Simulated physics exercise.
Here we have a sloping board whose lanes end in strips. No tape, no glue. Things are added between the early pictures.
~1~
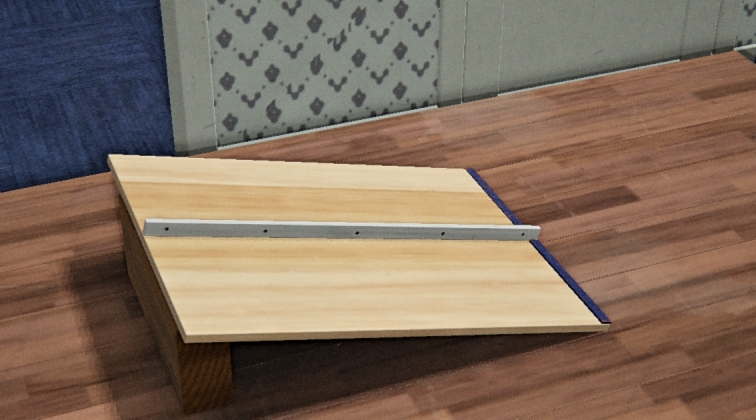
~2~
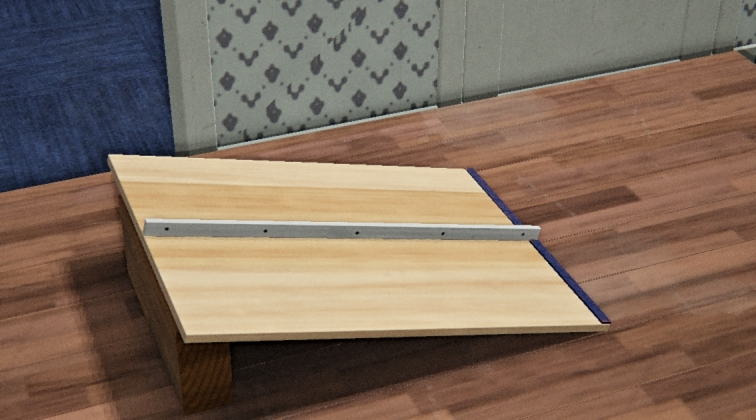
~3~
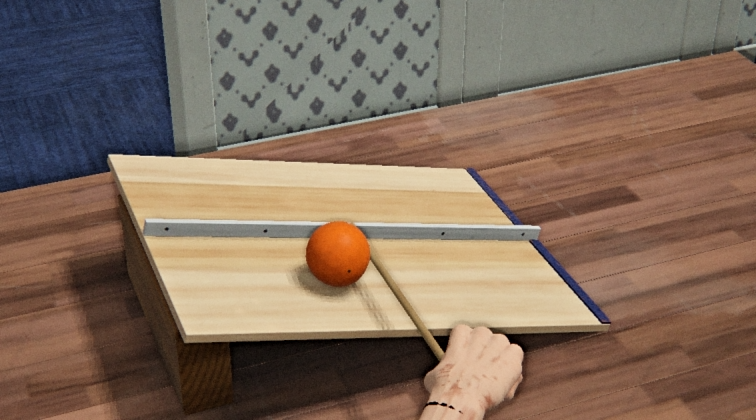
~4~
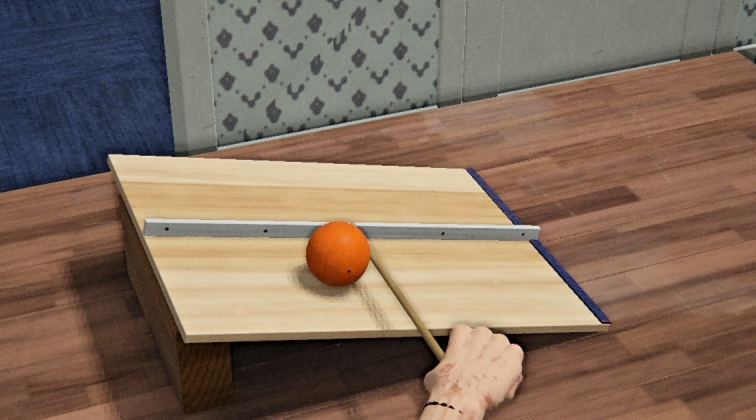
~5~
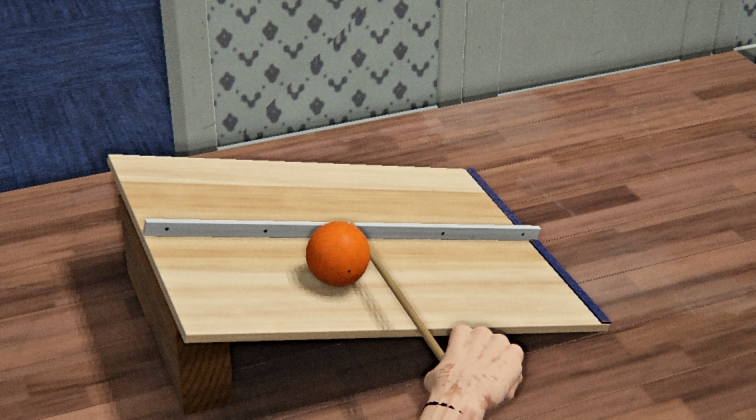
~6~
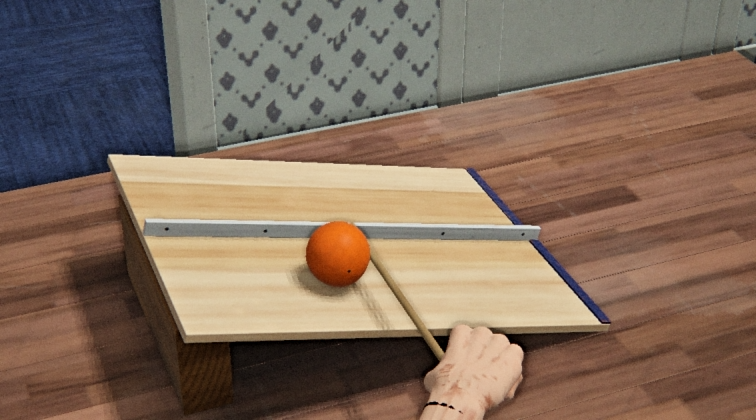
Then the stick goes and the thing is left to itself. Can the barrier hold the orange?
As it turns out, the orange runs past the strip.
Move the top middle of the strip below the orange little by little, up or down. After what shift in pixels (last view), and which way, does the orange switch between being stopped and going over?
About 12 pixels up.
Then, 0.78 s past the last view, orange off the board near (654, 247).
Finally, the orange goes over the end.
